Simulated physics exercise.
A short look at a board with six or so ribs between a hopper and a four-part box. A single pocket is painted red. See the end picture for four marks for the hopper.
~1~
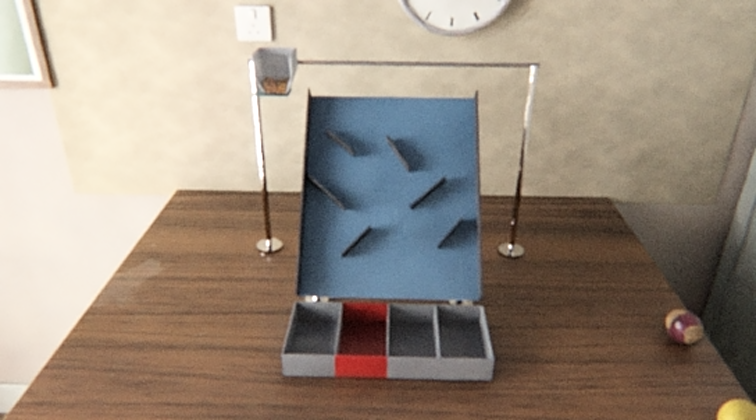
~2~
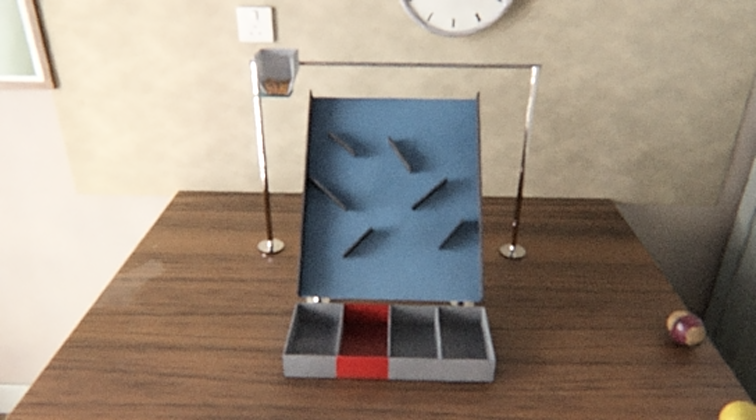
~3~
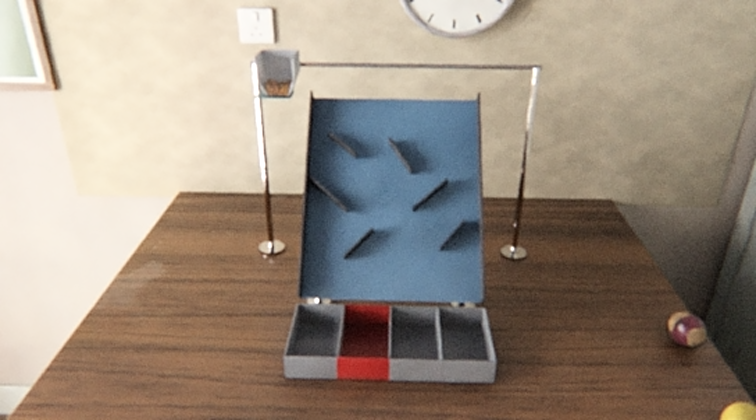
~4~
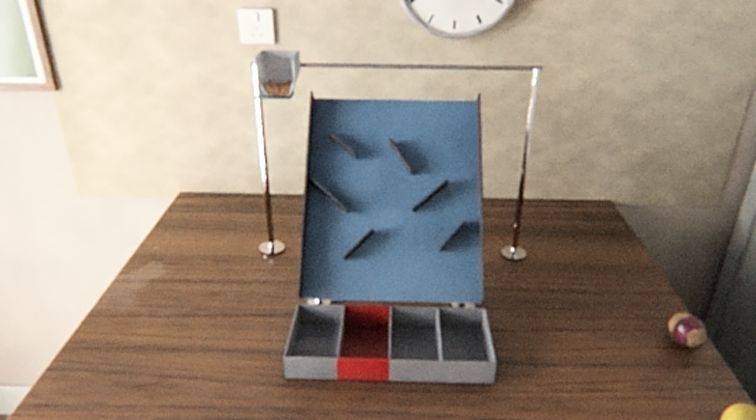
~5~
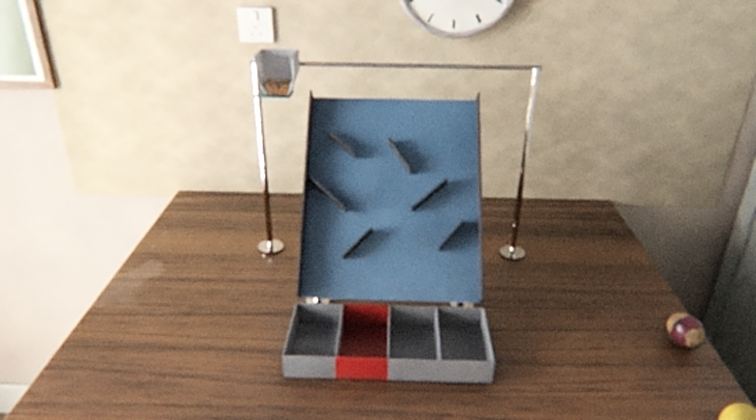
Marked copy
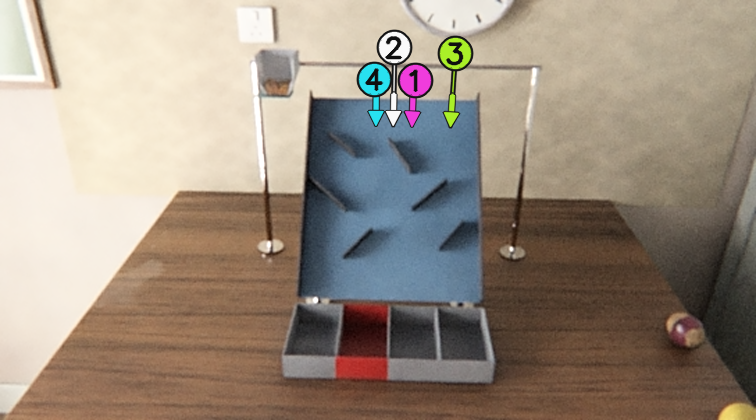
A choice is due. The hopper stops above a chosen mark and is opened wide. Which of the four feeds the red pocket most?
Choose 1.
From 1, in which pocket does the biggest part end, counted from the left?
The second from the left.
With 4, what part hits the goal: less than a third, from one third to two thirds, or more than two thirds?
Mark 4 gives less than a third.
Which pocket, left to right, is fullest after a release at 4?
The first.
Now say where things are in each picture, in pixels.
In the first frame, hopper (277, 84), roasted chickpeas, door shut.
In the second frame, ribs (328, 131) to (356, 152), (389, 137) to (411, 169).
In the third frame, ribs (309, 176) to (346, 209), (414, 207) to (448, 178).
In the fourth frame, ribs (344, 256) to (373, 228), (441, 248) to (465, 220).
In the fifth frame, red pocket (362, 367), number 2 of 4 from the left.
On the marked copy, mark 1 meets the board at (412, 121); mark 2 meets the board at (393, 120); mark 3 meets the board at (450, 121); mark 4 meets the board at (375, 120).
With 1, the larger part in the red pocket, roughly a quarter in other pockets.
With 2, roughly half in the red pocket, roughly a third in other pockets.
With 3, roughly a third in the red pocket, roughly half in other pockets.
With 4, roughly a quarter in the red pocket, the larger part in other pockets.
